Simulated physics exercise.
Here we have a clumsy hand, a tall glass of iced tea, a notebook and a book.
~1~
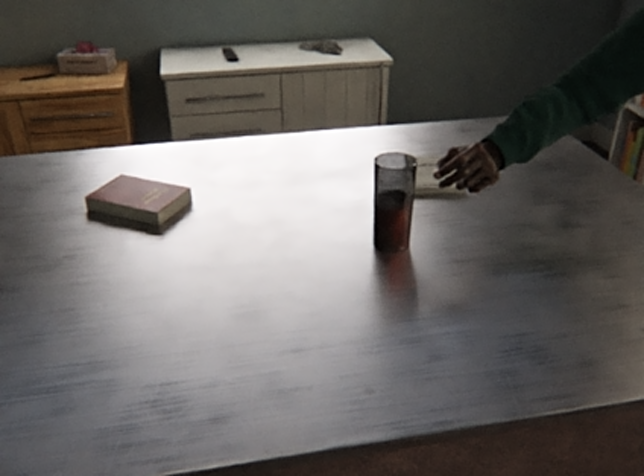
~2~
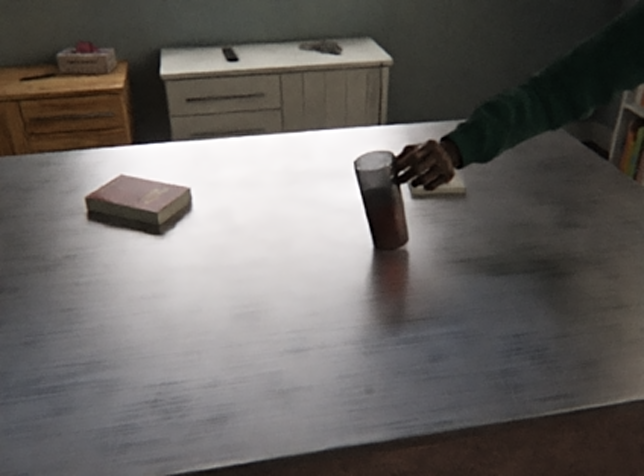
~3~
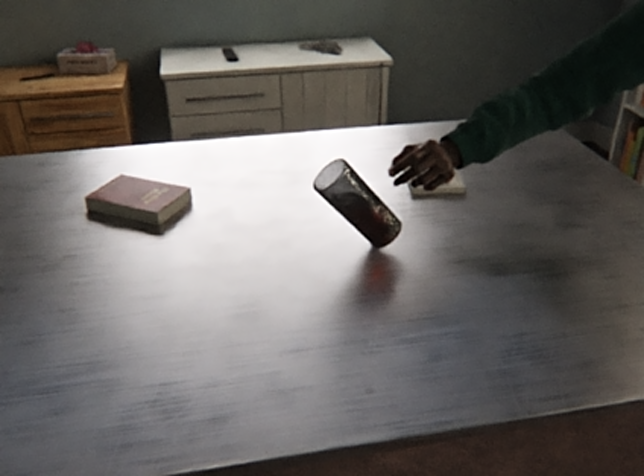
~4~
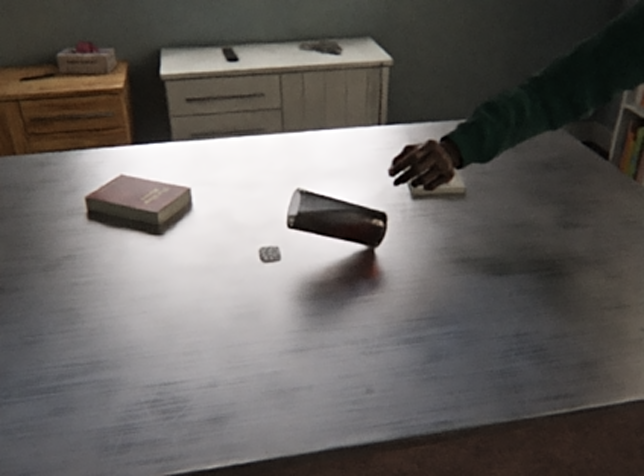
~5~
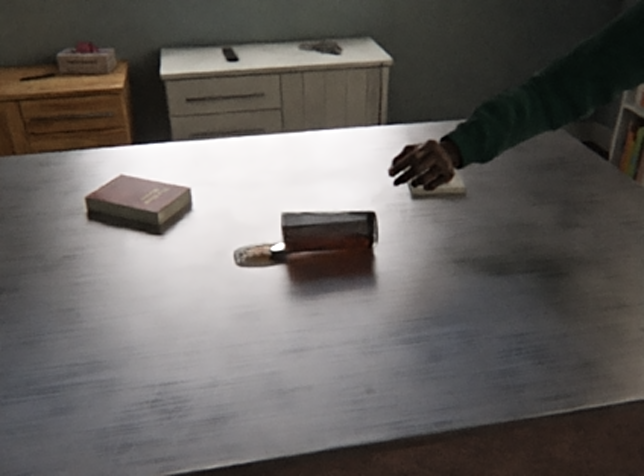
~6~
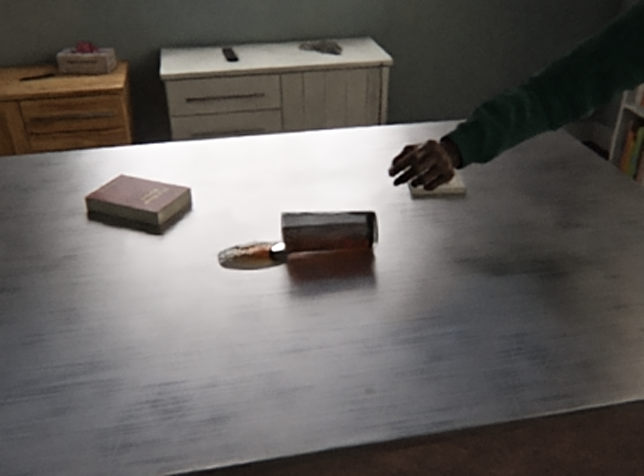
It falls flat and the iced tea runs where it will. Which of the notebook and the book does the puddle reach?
The notebook escapes; the book is reached.
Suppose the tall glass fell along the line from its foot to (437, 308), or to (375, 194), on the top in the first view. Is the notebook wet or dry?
One: It remains untouched. Two: It gets wet.
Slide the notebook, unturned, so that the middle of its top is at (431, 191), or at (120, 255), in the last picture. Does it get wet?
In the first try it stays dry; in the second it ends up in the puddle.
Soon after, the puddle covers about as much as a tray; the notebook is dry; the book is wet.
Later, the puddle covers about as much as a big tray; the notebook is dry; the book is wet.
In the end, the puddle covers about as much as a big tray; the notebook is dry; the book is wet.
